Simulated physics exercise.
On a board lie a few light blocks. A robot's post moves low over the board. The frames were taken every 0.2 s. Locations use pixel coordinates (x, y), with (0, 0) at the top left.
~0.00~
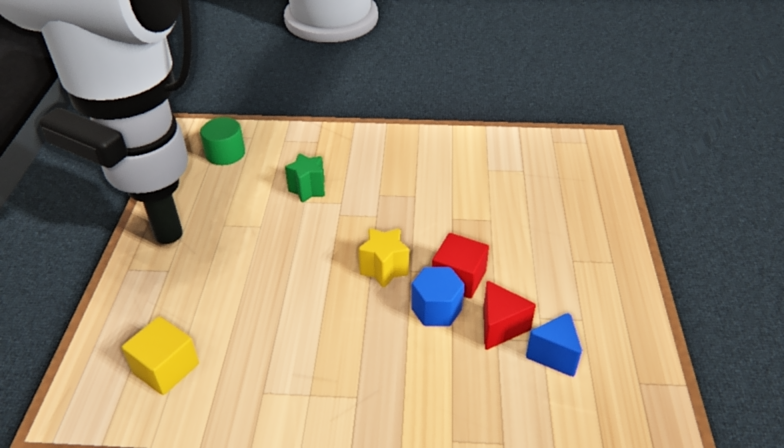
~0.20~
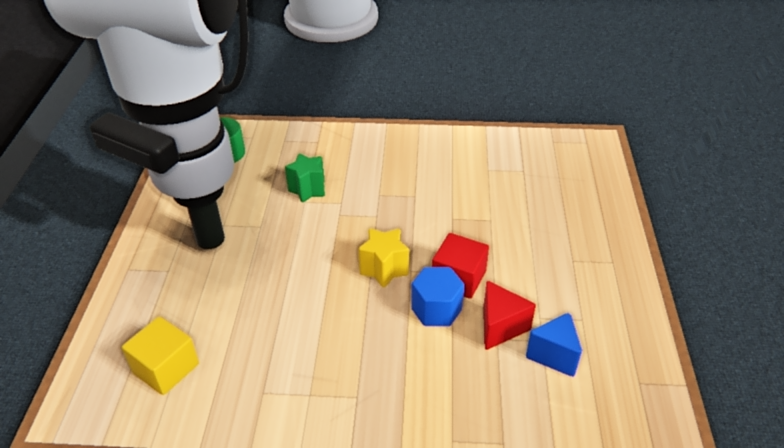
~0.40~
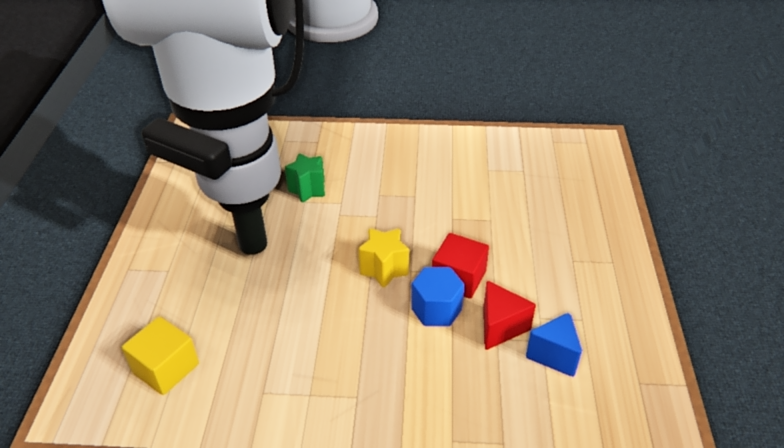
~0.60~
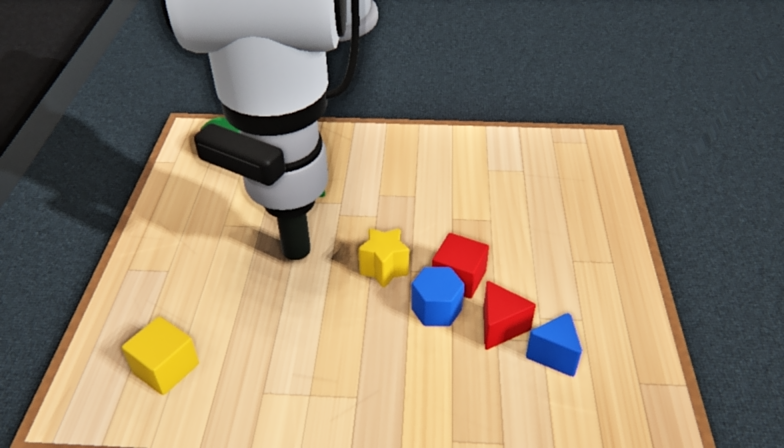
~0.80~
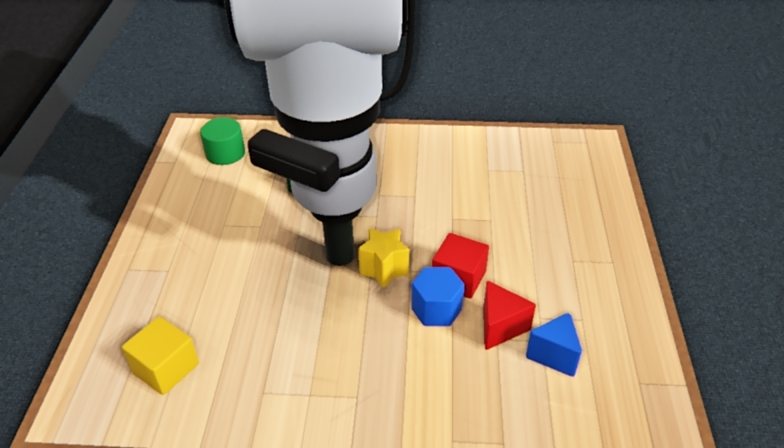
A robot arm's black post moves steadily right, low over a wooden board, from the left edge to beside a yellow star.
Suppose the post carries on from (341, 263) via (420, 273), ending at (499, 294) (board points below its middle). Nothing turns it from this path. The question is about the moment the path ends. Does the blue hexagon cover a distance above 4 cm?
No.
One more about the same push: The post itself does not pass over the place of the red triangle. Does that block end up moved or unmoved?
It travels a centimetre or more.
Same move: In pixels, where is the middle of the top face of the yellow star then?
It is going to be at (537, 275).
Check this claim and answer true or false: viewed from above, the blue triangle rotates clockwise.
False.
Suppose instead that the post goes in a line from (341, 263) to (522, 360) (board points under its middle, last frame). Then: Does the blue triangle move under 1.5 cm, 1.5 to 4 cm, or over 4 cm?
Medium: 1.5 to 4 cm.
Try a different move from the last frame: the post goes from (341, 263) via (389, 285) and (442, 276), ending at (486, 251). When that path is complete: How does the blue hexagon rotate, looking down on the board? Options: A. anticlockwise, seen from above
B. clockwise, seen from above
B.
On the path given first. One third of the way, post at (394, 261); yellow star at (425, 249); blue hexagon at (441, 285); red square piece at (475, 253).
Two thirds of the way, post at (447, 272); yellow star at (480, 262); blue hexagon at (459, 298), turned 55° clockwise; red square piece at (525, 259), turned 40° anticlockwise.
At the end, post at (500, 287); yellow star at (537, 275); blue hexagon at (459, 298), turned 55° clockwise; red square piece at (579, 266), turned 45° anticlockwise; red triangle at (524, 313), turned 75° clockwise; blue triangle at (563, 336), turned 20° anticlockwise.
